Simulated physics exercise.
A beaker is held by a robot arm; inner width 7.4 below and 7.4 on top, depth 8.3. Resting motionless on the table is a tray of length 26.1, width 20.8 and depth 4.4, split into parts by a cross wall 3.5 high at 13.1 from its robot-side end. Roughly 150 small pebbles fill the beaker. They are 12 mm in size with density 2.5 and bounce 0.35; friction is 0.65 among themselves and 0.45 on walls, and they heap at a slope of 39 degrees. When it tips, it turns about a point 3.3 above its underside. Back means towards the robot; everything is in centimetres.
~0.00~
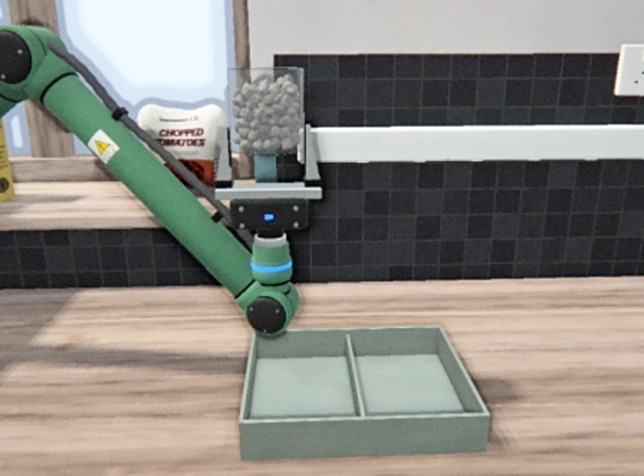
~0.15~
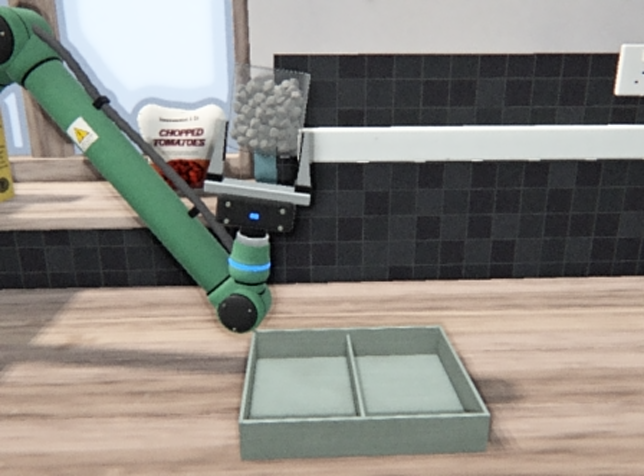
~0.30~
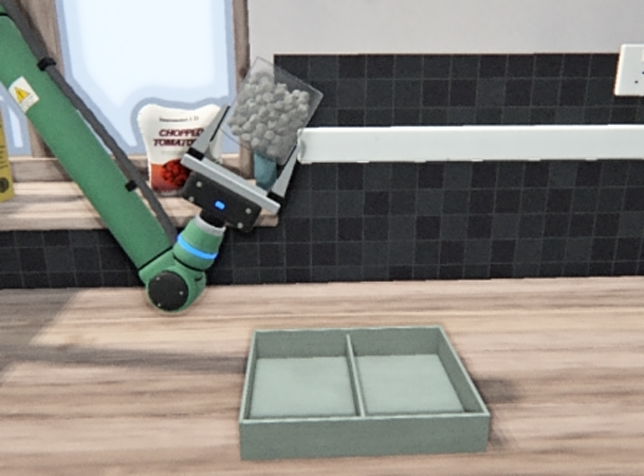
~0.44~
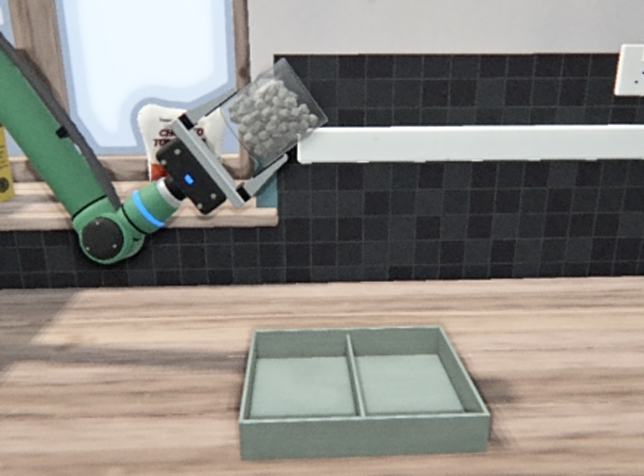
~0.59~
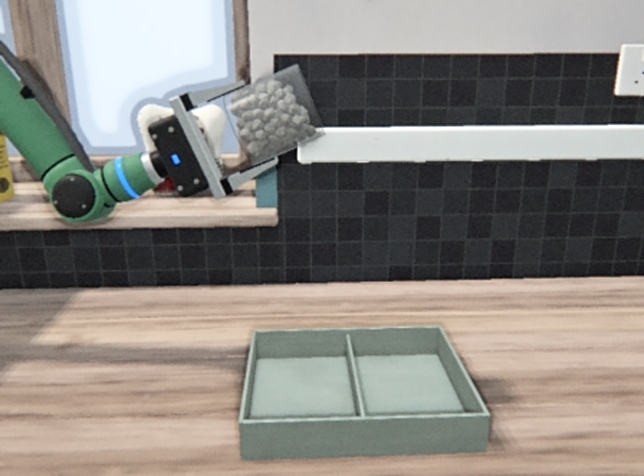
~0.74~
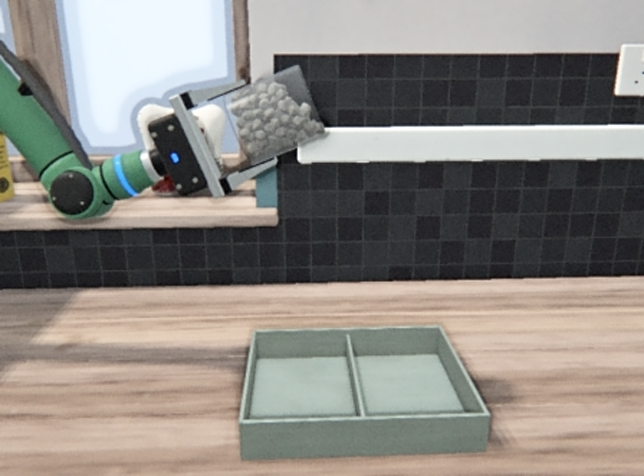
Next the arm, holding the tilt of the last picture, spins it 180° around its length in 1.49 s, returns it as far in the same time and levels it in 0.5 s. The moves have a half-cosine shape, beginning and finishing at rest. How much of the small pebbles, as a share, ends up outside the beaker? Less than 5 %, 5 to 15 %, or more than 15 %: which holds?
The share is 5 to 15 %.
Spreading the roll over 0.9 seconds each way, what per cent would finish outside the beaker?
You'd be looking at some 5 per cent.
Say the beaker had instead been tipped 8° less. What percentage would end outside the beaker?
Estimate: Near 0 %.
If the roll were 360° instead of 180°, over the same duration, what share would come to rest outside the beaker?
Roughly 10 %.
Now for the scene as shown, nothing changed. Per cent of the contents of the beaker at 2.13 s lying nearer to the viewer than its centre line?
Looks like around 45 per cent is in the front half.
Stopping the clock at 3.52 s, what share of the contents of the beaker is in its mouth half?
40 %, roughly.
By 2.13 s, tipped 69°, highest piece 39 above the table; 149 in the beaker, 2 in the far-side part, 1 in flight or on a rim.
By 3.52 s, tipped 69°, highest piece 39 above the table; 144 in the beaker, 5 in the far-side part, 2 in the robot-side part, 1 in flight or on a rim.
By 4.42 s, upright, highest piece 40 above the table; 141 in the beaker, 8 in the far-side part, 3 in the robot-side part.
By 5.12 s, upright, highest piece 40 above the table; 141 in the beaker, 8 in the far-side part, 3 in the robot-side part.
Final count, 141 in the beaker, 8 in the far-side part, 3 in the robot-side part. That is 7 % outside the beaker.
